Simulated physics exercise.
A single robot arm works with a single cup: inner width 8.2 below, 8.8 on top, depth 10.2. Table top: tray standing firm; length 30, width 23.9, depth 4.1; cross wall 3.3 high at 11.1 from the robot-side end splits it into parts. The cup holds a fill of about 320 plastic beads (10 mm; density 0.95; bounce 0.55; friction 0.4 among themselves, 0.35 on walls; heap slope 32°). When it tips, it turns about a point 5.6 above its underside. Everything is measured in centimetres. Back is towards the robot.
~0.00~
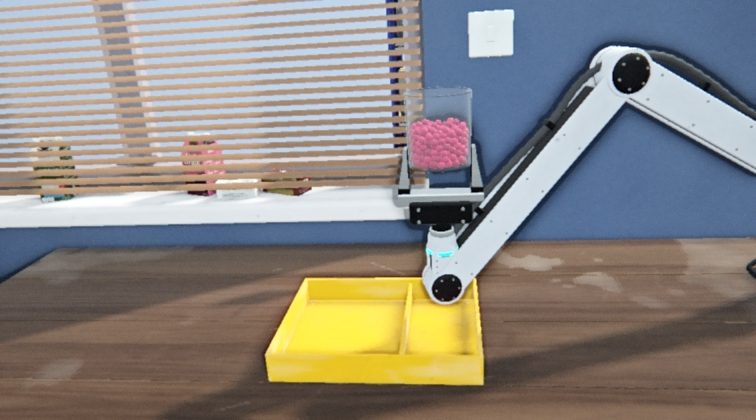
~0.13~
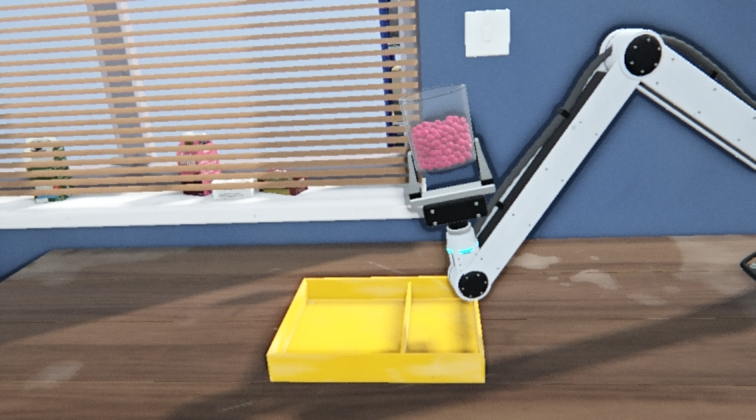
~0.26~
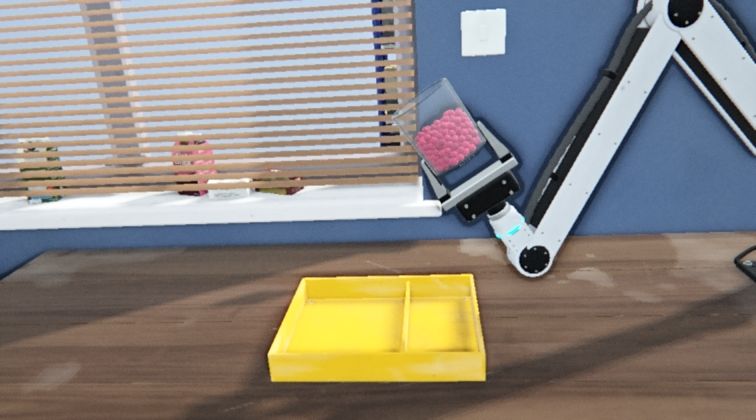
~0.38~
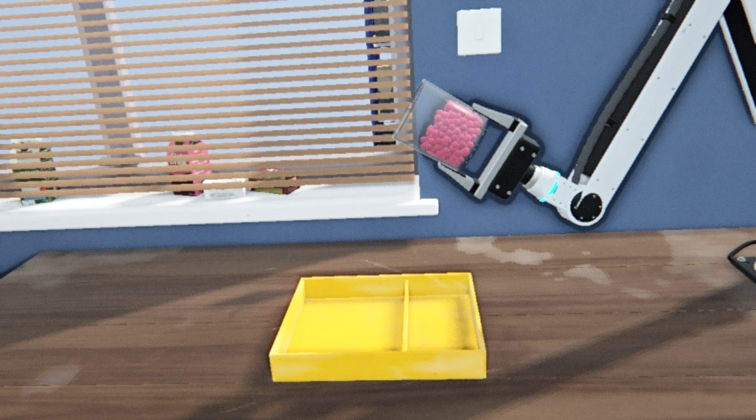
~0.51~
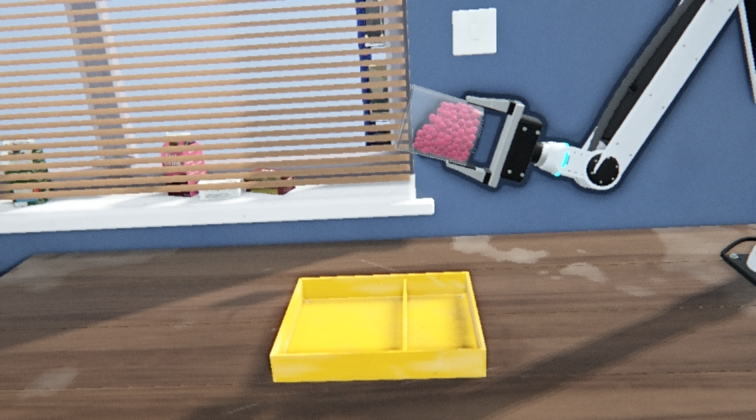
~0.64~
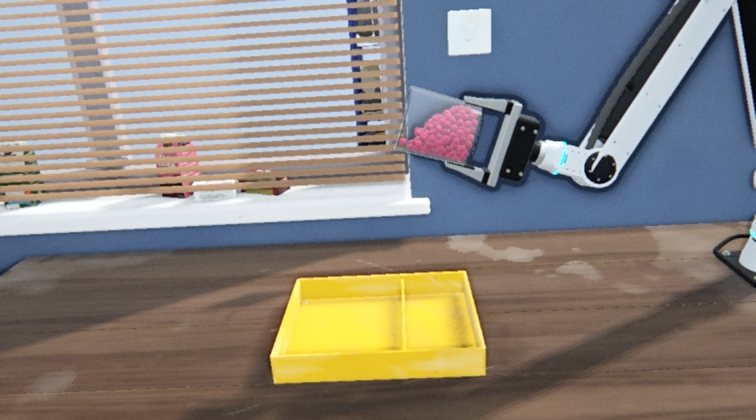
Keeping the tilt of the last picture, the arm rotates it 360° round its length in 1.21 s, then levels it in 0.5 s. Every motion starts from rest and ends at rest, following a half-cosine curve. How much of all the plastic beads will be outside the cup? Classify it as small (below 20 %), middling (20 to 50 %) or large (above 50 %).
Classified as small.
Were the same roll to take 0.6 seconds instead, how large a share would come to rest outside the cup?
Then: Approx. 5 %.
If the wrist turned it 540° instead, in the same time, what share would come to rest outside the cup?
It would come to around 10 per cent.
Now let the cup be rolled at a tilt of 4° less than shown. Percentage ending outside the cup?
5 %.
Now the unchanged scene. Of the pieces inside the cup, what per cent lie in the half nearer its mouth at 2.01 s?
Around 30 per cent.
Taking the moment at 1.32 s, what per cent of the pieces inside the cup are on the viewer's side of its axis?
Around 65 percent.
After 1.32 s, tipped 72°, highest piece 36 above the table; 307 in the cup, 3 in the far-side part, 5 in flight or on a rim.
After 2.01 s, tipped 56°, highest piece 35 above the table; 281 in the cup, 26 in the far-side part, 2 in the robot-side part, 6 in flight or on a rim.
After 2.55 s, upright, highest piece 36 above the table; 279 in the cup, 33 in the far-side part, 2 in the robot-side part, 1 on the table or floor.
After 3.25 s, upright, highest piece 36 above the table; 279 in the cup, 33 in the far-side part, 2 in the robot-side part, 1 on the table or floor.
In the end, 279 in the cup, 33 in the far-side part, 2 in the robot-side part, 1 on the table or floor. That is 11 % outside the cup.
